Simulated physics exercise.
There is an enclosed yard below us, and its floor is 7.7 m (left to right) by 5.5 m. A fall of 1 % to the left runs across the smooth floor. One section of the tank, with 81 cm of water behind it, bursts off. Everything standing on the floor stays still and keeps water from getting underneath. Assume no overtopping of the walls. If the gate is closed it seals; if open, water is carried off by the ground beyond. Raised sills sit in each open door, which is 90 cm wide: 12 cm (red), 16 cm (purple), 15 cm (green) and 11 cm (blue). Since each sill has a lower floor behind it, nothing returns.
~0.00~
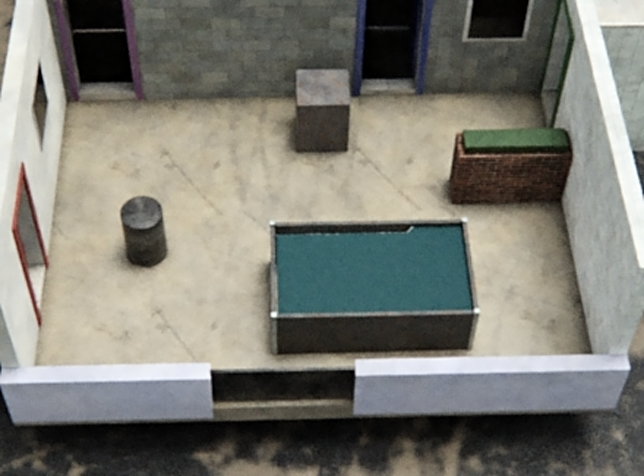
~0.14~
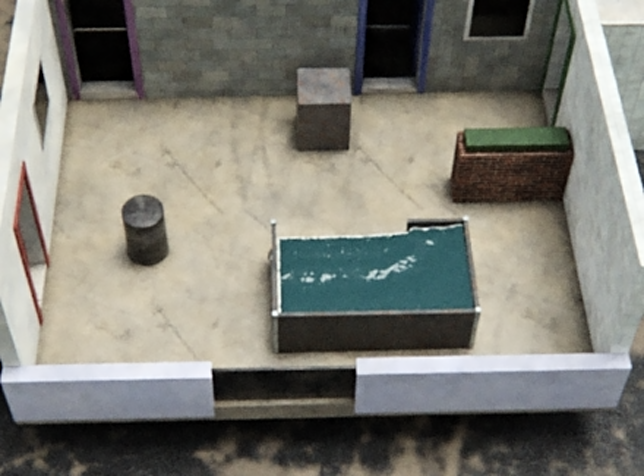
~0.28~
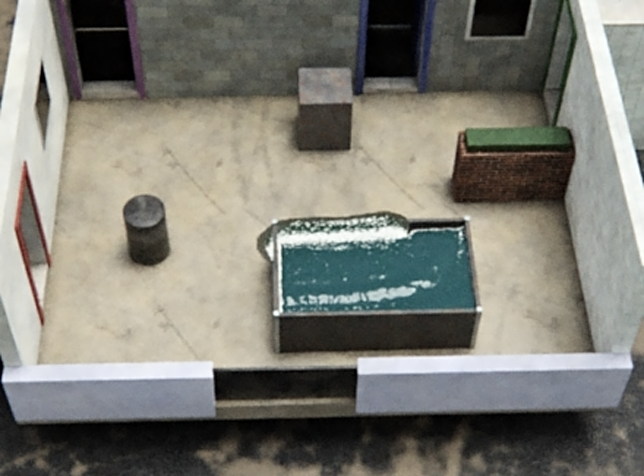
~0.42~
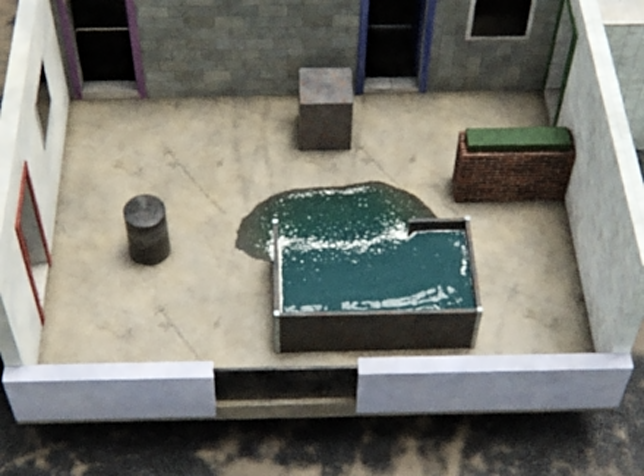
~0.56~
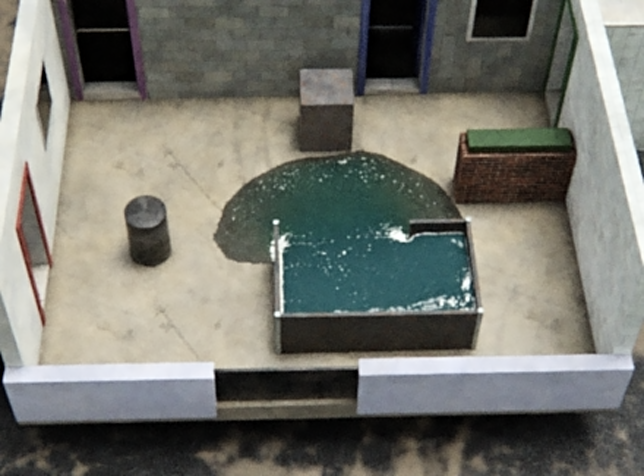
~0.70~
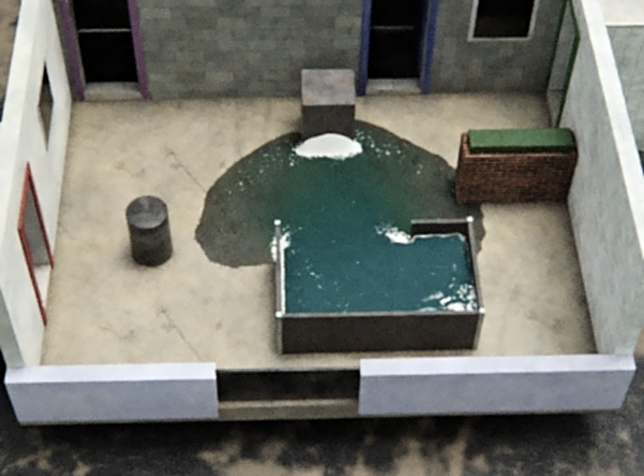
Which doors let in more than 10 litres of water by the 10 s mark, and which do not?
By then, the red door does not, the purple door lets in more than that, the green door lets in more than that, the blue door lets in more than that.
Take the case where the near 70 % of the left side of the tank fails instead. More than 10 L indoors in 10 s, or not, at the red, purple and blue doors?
Then: Red beyond it, purple beyond it, blue short of it.
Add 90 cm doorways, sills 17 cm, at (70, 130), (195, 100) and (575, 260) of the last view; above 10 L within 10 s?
So, in the order given, it's beyond the mark, then beyond the mark, then shy of the mark.
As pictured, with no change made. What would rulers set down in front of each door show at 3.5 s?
In centimetres, the red door has 5, the purple door 28, the green door 22 and the blue door 16.
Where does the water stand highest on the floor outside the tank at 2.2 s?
Roughly (72, 106).
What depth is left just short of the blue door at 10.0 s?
I'd put it near 5.5 cm.
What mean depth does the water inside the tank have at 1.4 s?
It averages close to 40 cm.
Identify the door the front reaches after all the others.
That's the red door.
After 1.4 s water covers 35 % of the floor and is deepest (51 cm) near (320, 160); red door not reached, purple door not reached, green door not reached, blue door 20 cm at the sill, 38 L in.
After 2.2 s water covers 45 % of the floor and is deepest (48 cm) near (72, 106); red door not reached, purple door 20 cm at the sill, 0 L in, green door 4 cm at the sill, 0 L in, blue door 25 cm at the sill, 135 L in.
After 3.5 s water covers 60 % of the floor and is deepest (34 cm) near (70, 123); red door 5 cm at the sill, 0 L in, purple door 28 cm at the sill, 47 L in, green door 22 cm at the sill, 46 L in, blue door 16 cm at the sill, 191 L in.
After 6.0 s water covers 75 % of the floor and is deepest (20 cm) near (37, 397); red door 6 cm at the sill, 0 L in, purple door 16 cm at the sill, 109 L in, green door 13 cm at the sill, 71 L in, blue door 14 cm at the sill, 210 L in.
After 10.0 s water covers 95 % of the floor and is deepest (18 cm) near (65, 165); red door 9 cm at the sill, 0 L in, purple door 13 cm at the sill, 110 L in, green door 6 cm at the sill, 71 L in, blue door 5 cm at the sill, 217 L in.
